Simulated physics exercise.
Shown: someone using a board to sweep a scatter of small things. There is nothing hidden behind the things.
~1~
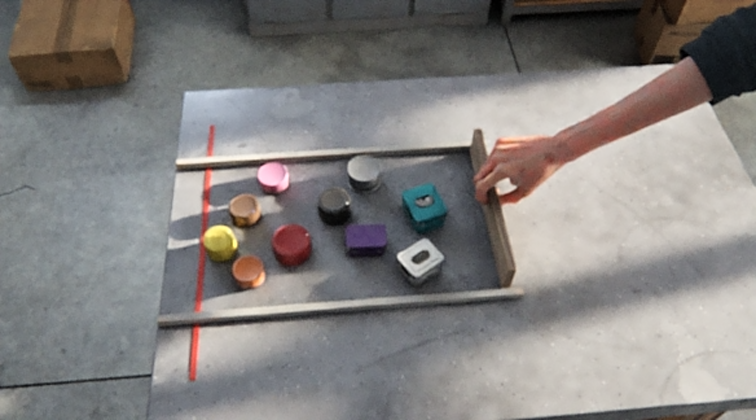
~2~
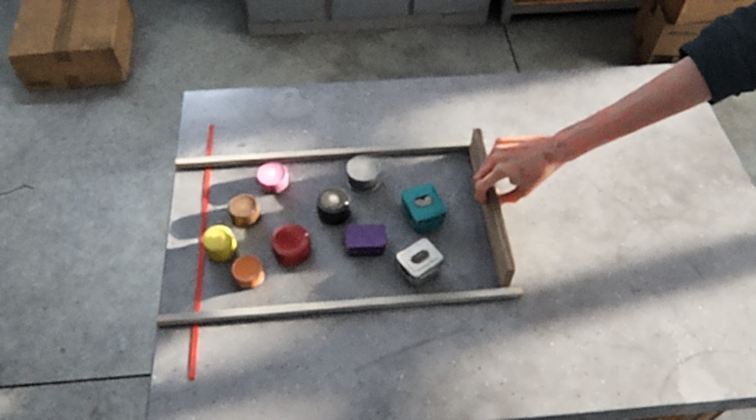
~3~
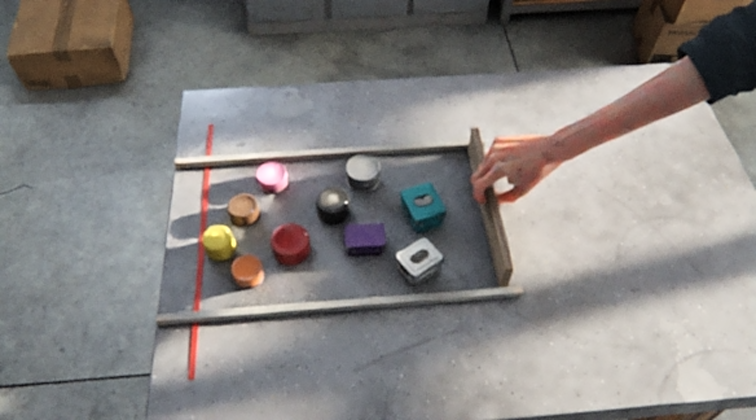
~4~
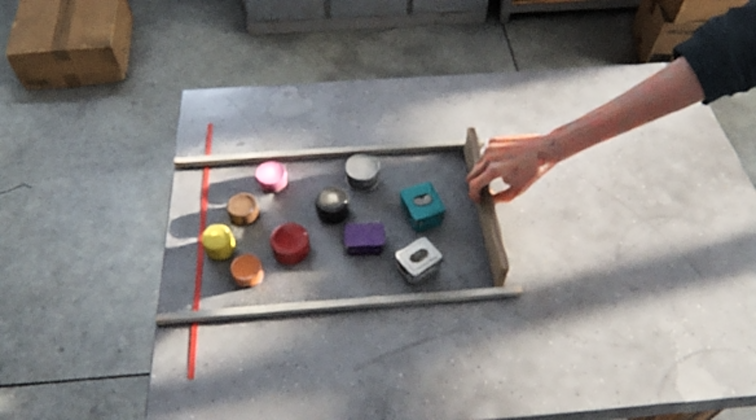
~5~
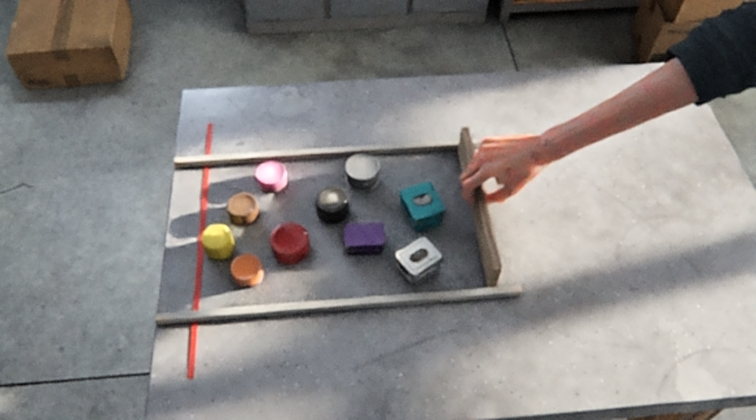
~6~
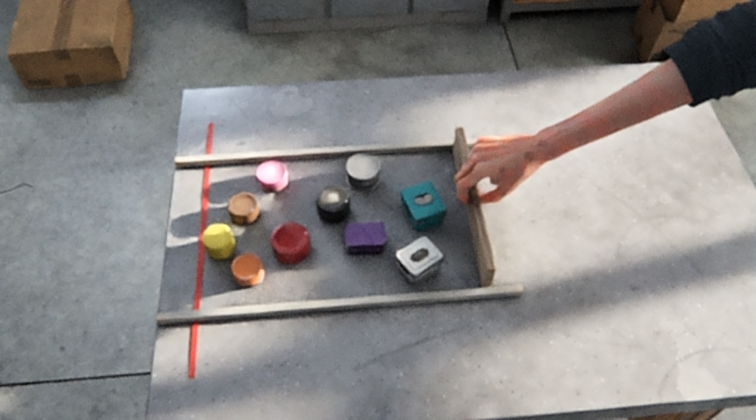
A hand reaching in from the upper right slides an upright wooden board a short way left between two wooden rails on a grey table, seen from above by a still camera. Pink, brown, yellow, orange and red containers sit at left near a red line, with grey, black, purple, teal and white ones nearer the board. The small containers show no clear movement.
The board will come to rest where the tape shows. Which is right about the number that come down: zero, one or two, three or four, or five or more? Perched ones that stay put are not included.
The count that drops over the edge is at least five.
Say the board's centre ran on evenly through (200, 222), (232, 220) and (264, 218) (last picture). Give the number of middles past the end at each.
6, 2 and 0.
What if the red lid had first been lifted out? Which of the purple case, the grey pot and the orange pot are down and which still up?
Purple case: Still there. Grey pot: Still there. Orange pot: Over the edge.
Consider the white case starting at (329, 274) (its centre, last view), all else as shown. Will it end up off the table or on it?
From that start the object is safe.
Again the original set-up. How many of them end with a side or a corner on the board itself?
4.
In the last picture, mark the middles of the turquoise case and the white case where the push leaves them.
Okay, so first (184, 220), and next (179, 272).
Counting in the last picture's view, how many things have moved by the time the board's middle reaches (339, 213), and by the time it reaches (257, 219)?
At the first spot the count is 6, and at the second it is 10.
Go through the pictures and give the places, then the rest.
Yellow lid (220, 244); brown lid (245, 211); orange pot (249, 273); board (491, 204); tape (204, 236), in the first picture.
Brown lid (244, 210); white case (419, 263), in the second picture.
Orange pot (248, 272); pink tin (272, 178), in the third picture.
Yellow lid (219, 243); grey pot (362, 173), in the fourth picture.
Brown lid (243, 209); board (478, 203), in the fifth picture.
Yellow lid (219, 242); brown lid (244, 209); orange pot (248, 271); board (472, 203); tape (203, 234), in the sixth picture.
A little later, none off yet; yellow lid at rest near (219, 242); brown lid at rest near (244, 209); orange pot at rest near (248, 271).
Next, none off yet; yellow lid shifted about its own width near (200, 243); brown lid shifted about its own width near (211, 209); orange pot moving near (241, 273).
When it is over, the number that fall off is five or more; down, black lid, red lid, pink tin, orange pot, brown lid and yellow lid.
